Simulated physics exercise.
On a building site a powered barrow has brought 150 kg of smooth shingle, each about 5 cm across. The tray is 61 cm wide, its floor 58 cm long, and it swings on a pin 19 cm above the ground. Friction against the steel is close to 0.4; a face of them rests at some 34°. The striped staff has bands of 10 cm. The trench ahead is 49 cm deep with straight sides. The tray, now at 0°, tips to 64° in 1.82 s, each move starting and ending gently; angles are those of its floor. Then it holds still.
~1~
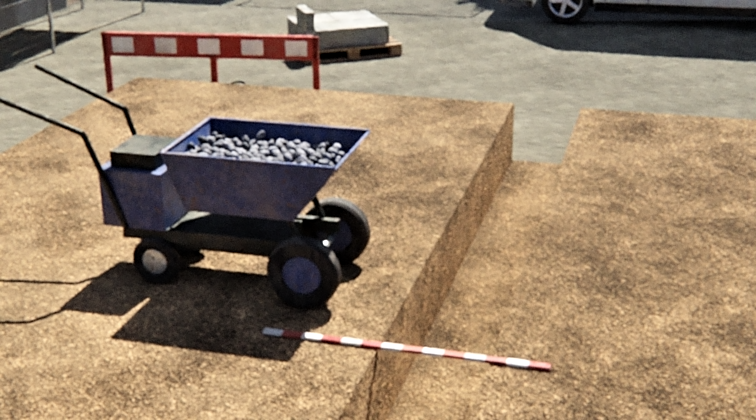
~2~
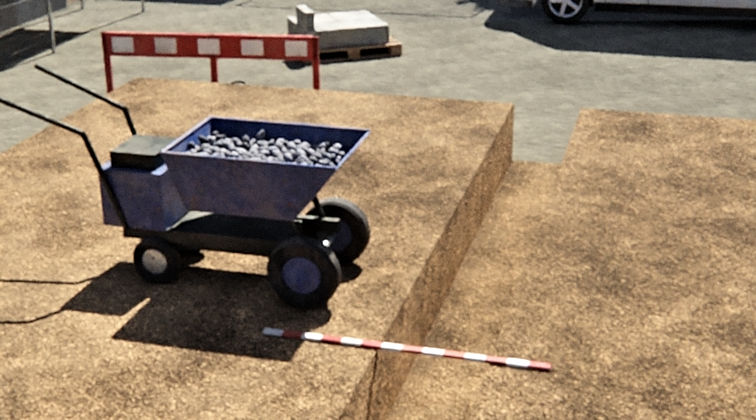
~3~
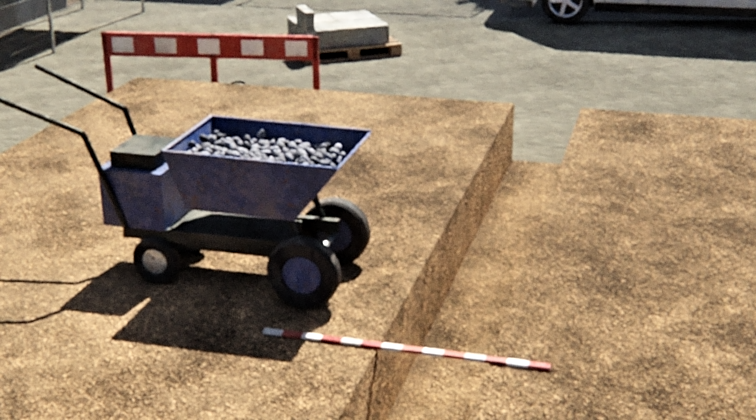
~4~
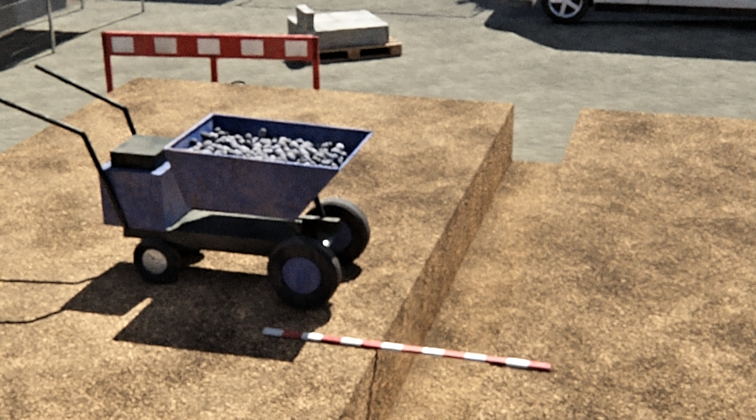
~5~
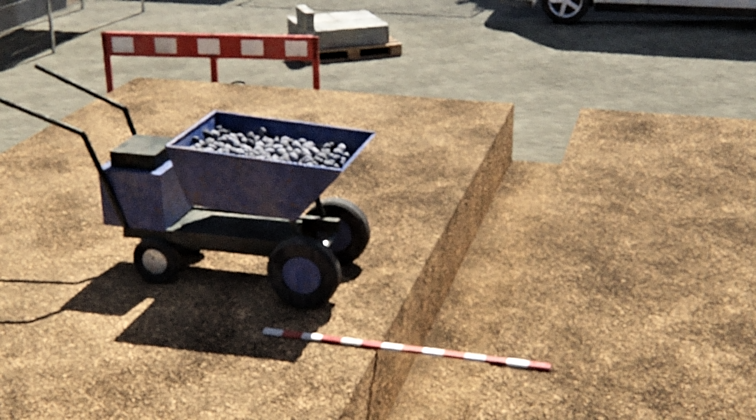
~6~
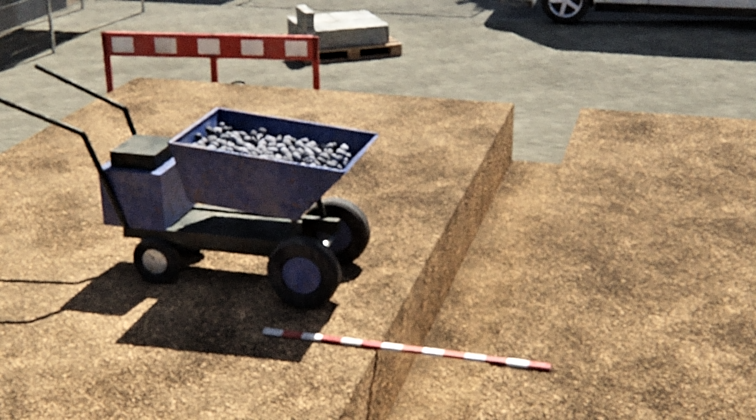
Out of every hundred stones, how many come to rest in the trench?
Roughly 98 per cent ends in the trench.
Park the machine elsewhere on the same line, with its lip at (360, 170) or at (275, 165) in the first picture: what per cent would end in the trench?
First some 80, then 90 per cent.
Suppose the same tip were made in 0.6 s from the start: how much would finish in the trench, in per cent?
In that case some 70 per cent.
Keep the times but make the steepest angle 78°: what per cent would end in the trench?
In that case some 100 per cent.
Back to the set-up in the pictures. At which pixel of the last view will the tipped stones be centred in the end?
Around (470, 372).
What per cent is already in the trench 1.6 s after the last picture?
Some 45 per cent.
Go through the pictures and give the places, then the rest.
In the first picture, the tray is at 0°, its lip at (335, 169); the top of the load is at (253, 146).
In the second picture, the tray is at 0°, its lip at (335, 169); the top of the load is at (248, 146).
In the third picture, the tray is at 1°, its lip at (337, 170); the top of the load is at (249, 145).
The fourth picture shows lip at (338, 170), floor tilted 2°, highest stones at (243, 143).
In the fifth picture, the tray is at 3°, its lip at (341, 172); the top of the load is at (242, 141).
In the sixth picture, the tray is at 5°, its lip at (344, 173); the top of the load is at (234, 137).
Then, 1.1 s after the last picture the floor is at 54°, 100 % in the tray; the foremost stones are at (431, 230).
Then, 1.6 s after the last picture the floor is at 64°, 56 % in the tray, 44 % in the trench, 1 % past the trench; the foremost stones are at (527, 297).
Then, 2.0 s after the last picture the floor is at 64°, 31 % in the tray, 67 % in the trench, 2 % past the trench; the foremost stones are at (597, 313).
Then, 3.9 s after the last picture the floor is at 64°, 0 % in the tray, 98 % in the trench, 2 % past the trench; the foremost stones are at (649, 323).
